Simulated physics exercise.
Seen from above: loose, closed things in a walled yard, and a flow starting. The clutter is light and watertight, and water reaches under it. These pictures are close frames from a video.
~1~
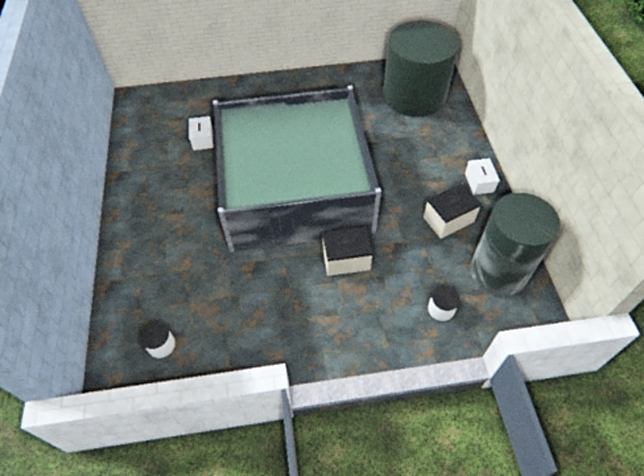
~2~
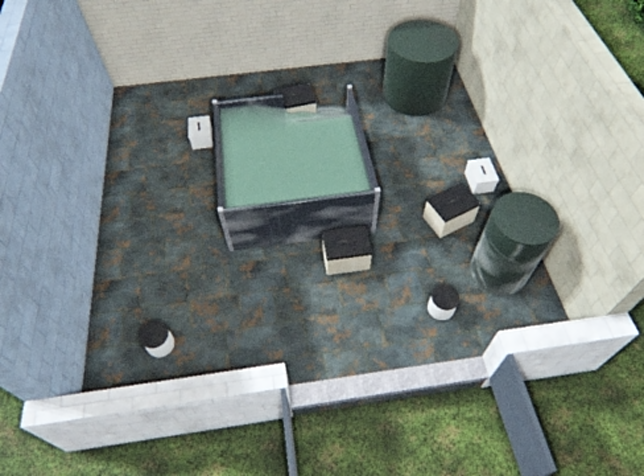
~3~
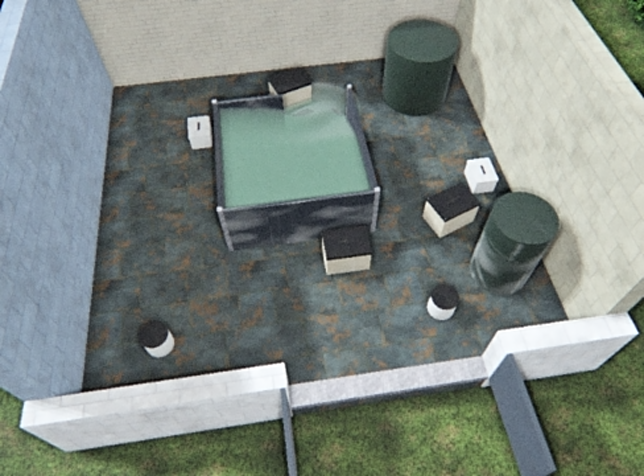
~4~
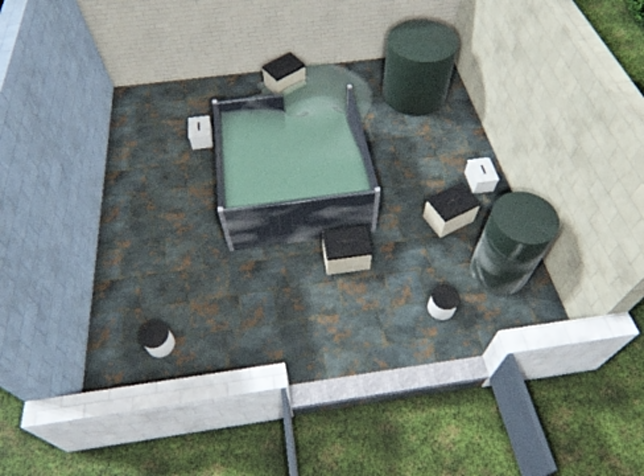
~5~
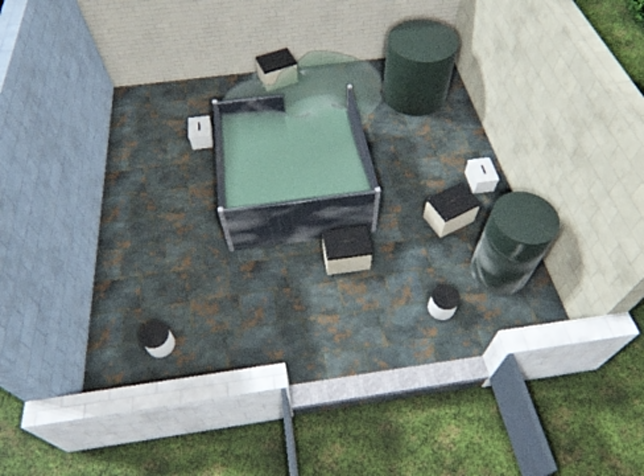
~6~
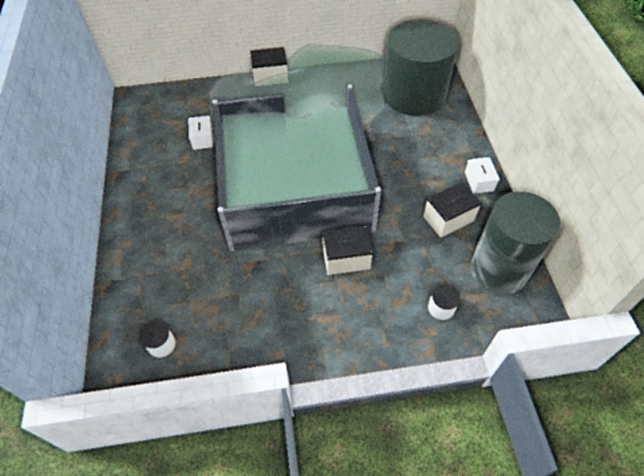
Green water pours out the back of a square tank, pushing a dark-topped box away.
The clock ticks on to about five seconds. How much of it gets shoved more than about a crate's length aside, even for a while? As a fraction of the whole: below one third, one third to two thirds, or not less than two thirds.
The portion moved well away reaches the top third.
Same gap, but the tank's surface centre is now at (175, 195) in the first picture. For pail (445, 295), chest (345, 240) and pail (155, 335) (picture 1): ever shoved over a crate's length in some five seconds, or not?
The three, one by one: Short of that, short of that and short of that.
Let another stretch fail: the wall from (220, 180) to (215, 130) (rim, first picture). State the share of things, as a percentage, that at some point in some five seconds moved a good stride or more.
Near 40 in a hundred.
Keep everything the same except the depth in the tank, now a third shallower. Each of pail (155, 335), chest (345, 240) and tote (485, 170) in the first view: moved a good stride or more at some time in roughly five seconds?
Taking each in turn, the answer is came up short, came up short, did it.
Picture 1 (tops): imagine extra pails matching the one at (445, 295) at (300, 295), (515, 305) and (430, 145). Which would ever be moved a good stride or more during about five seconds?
Stays put, stays put, shoved clear.
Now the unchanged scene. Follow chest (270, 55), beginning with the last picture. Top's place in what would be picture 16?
Estimated top position: Approximately (139, 110).
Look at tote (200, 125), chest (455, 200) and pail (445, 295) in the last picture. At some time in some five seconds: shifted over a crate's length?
The first one traveled far, the second traveled far and the third traveled far.
A moment on, 1 of 7 are well off their spots; 1 afloat.
Next, 1 of 7 are well off their spots; 0 afloat.
Later, 3 of 7 are well off their spots; 1 afloat.
In the end, 6 of 7 are well off their spots, and 6 have been at some point; 4 afloat.
